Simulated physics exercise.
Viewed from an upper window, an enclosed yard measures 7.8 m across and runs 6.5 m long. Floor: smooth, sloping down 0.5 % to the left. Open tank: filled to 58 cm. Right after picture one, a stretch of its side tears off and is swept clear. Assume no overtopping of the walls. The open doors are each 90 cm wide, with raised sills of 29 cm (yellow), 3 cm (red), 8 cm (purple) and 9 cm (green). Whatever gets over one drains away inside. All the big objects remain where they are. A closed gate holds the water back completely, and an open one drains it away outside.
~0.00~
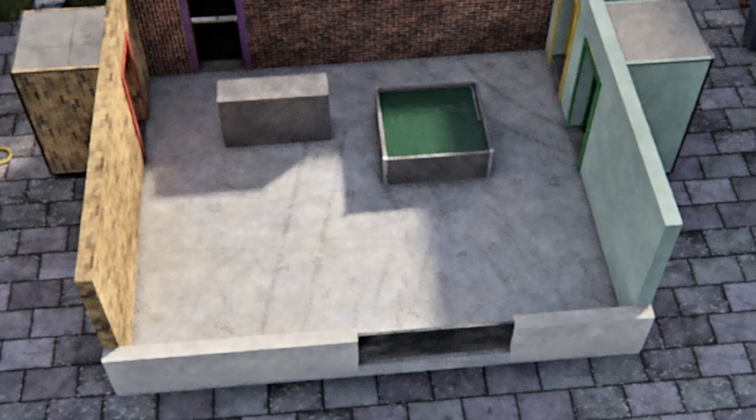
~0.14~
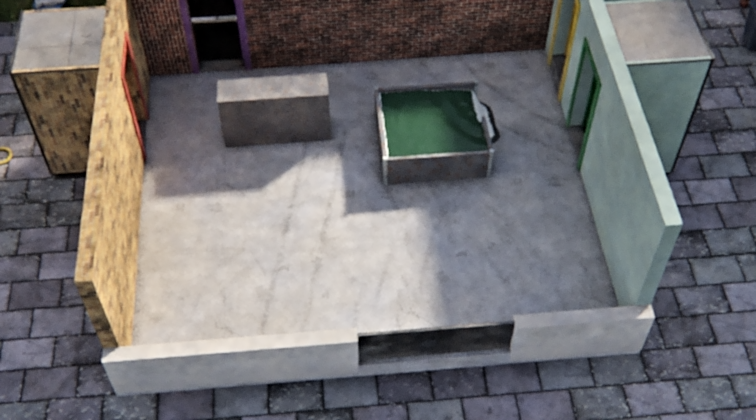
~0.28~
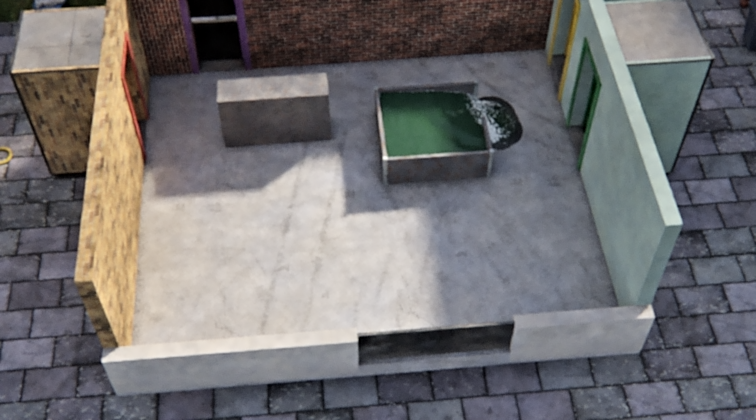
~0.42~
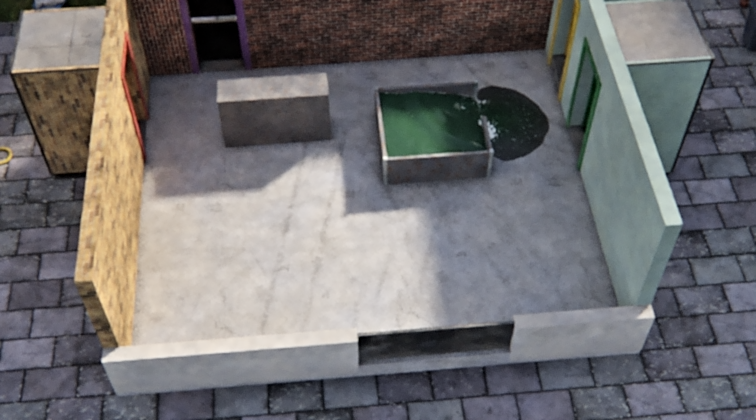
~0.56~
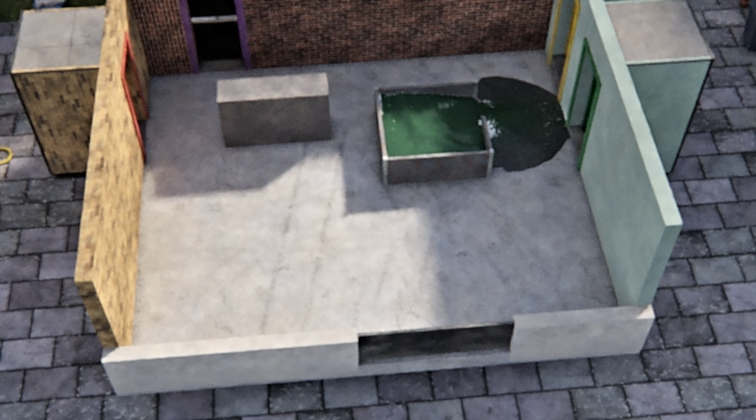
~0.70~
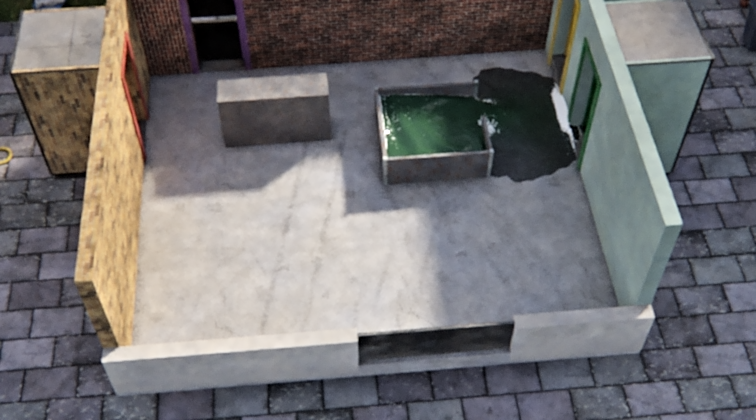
In the video, an open tank of green water stands in a walled yard beside a grey block; water pours from its right side and spreads in a dark, widening pool across the floor to the pale green right-hand wall.
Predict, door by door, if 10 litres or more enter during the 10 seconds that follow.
Result: The yellow door remains within the limit. The red door breaks the limit. The purple door remains within the limit. The green door breaks the limit.
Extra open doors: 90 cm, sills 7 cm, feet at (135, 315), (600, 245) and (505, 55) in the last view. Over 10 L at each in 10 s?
So, in the order given, it's shy of the mark, then shy of the mark, then beyond the mark.
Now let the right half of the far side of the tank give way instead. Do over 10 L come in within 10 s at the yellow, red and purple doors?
Result: Yellow limit not passed, red limit passed, purple limit not passed.
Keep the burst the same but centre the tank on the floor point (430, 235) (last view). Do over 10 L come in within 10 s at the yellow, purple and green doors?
With respect to that limit, yellow ends up inside it, purple ends up inside it, green ends up outside it.
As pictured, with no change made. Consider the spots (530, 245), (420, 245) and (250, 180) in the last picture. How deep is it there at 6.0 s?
About 2, 1 and 0 cm respectively.
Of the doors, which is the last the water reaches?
Door: Red.
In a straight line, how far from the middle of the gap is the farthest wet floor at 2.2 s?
3.8 m.
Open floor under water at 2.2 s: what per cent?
Covered: Roughly 15 %.
After 1.4 s water covers 10 % of the floor and is deepest (38 cm) near (541, 51); yellow door 25 cm at the sill, 0 L in, red door not reached, purple door not reached, green door 21 cm at the sill, 21 L in.
After 2.2 s water covers 15 % of the floor and is deepest (32 cm) near (543, 57); yellow door 27 cm at the sill, 0 L in, red door not reached, purple door not reached, green door 20 cm at the sill, 67 L in.
After 3.5 s water covers 30 % of the floor and is deepest (21 cm) near (548, 110); yellow door 19 cm at the sill, 0 L in, red door not reached, purple door not reached, green door 15 cm at the sill, 110 L in.
After 6.0 s water covers 50 % of the floor and is deepest (14 cm) near (151, 78); yellow door 12 cm at the sill, 1 L in, red door 6 cm at the sill, 4 L in, purple door 4 cm at the sill, 0 L in, green door 10 cm at the sill, 135 L in.
After 10.0 s water covers 80 % of the floor and is deepest (8 cm) near (149, 104); yellow door 7 cm at the sill, 1 L in, red door 7 cm at the sill, 44 L in, purple door 6 cm at the sill, 0 L in, green door 5 cm at the sill, 137 L in.
